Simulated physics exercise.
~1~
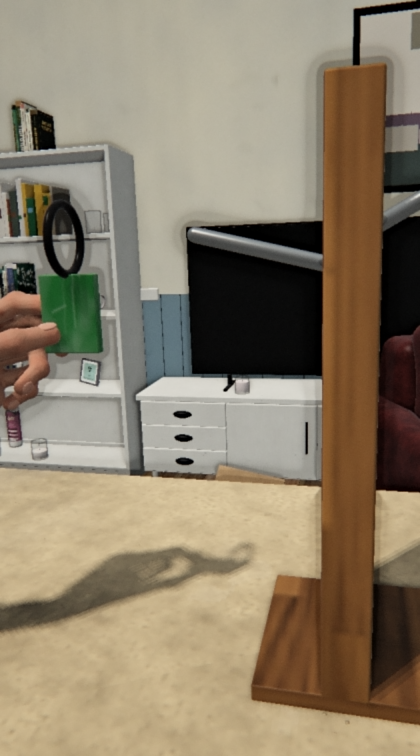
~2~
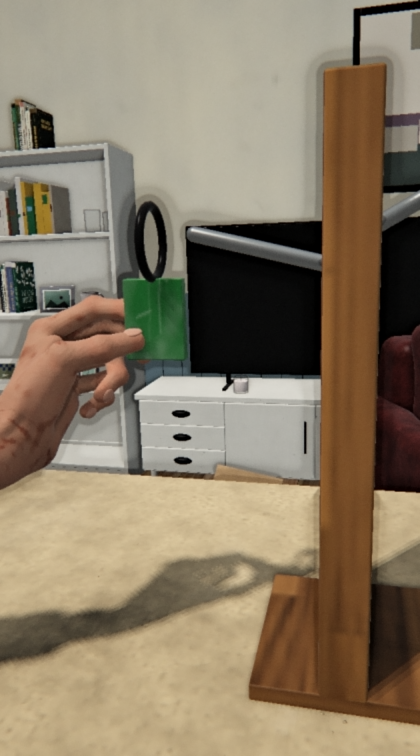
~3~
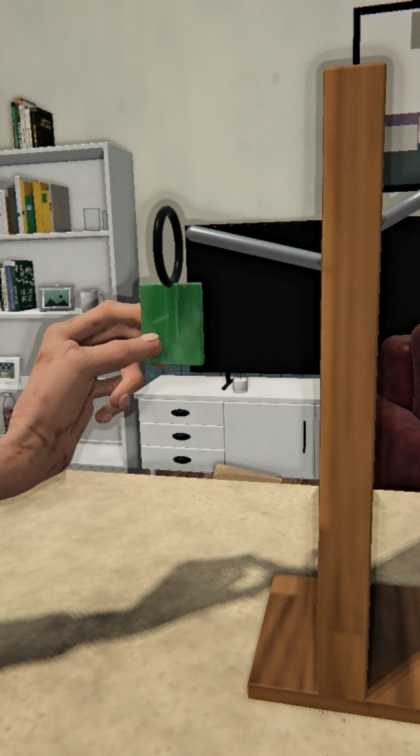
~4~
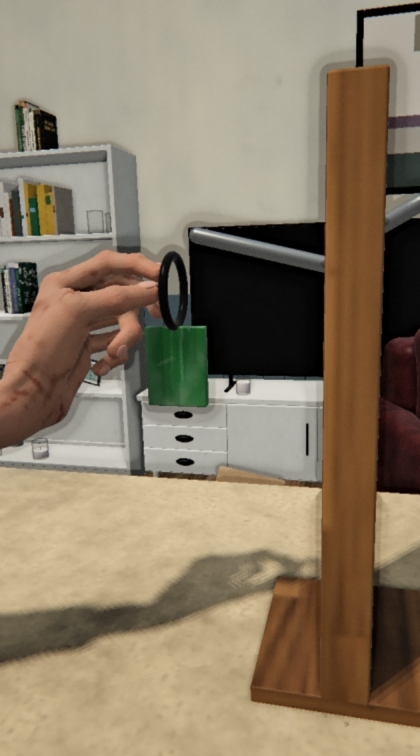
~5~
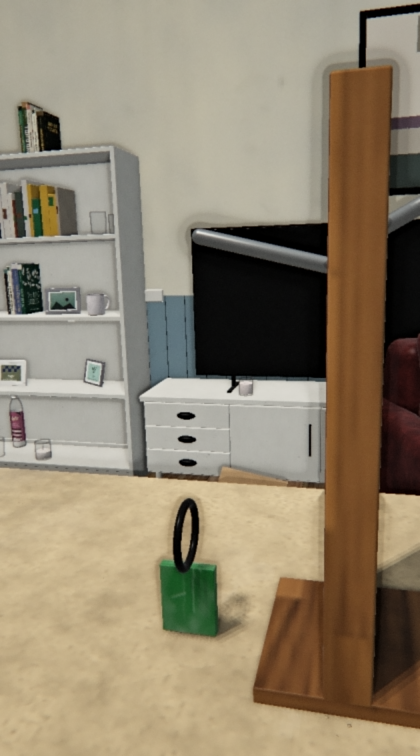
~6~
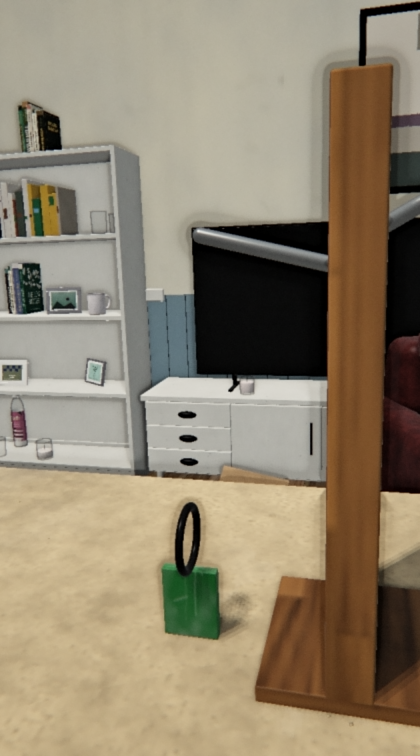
At the start, a hand enters from the left holding a green tag with a black ring on top, above a pale tabletop where a wooden stand with a slanting grey peg rises on the right. The hand carries the tag rightward, bringing the ring close to the tip of the peg. Then the fingers open and the tag starts to drop beside the hand, without catching on the peg. The hand is gone from view as the tag lands on the table. It ends upright on the tabletop, left of the stand, with its ring on top.
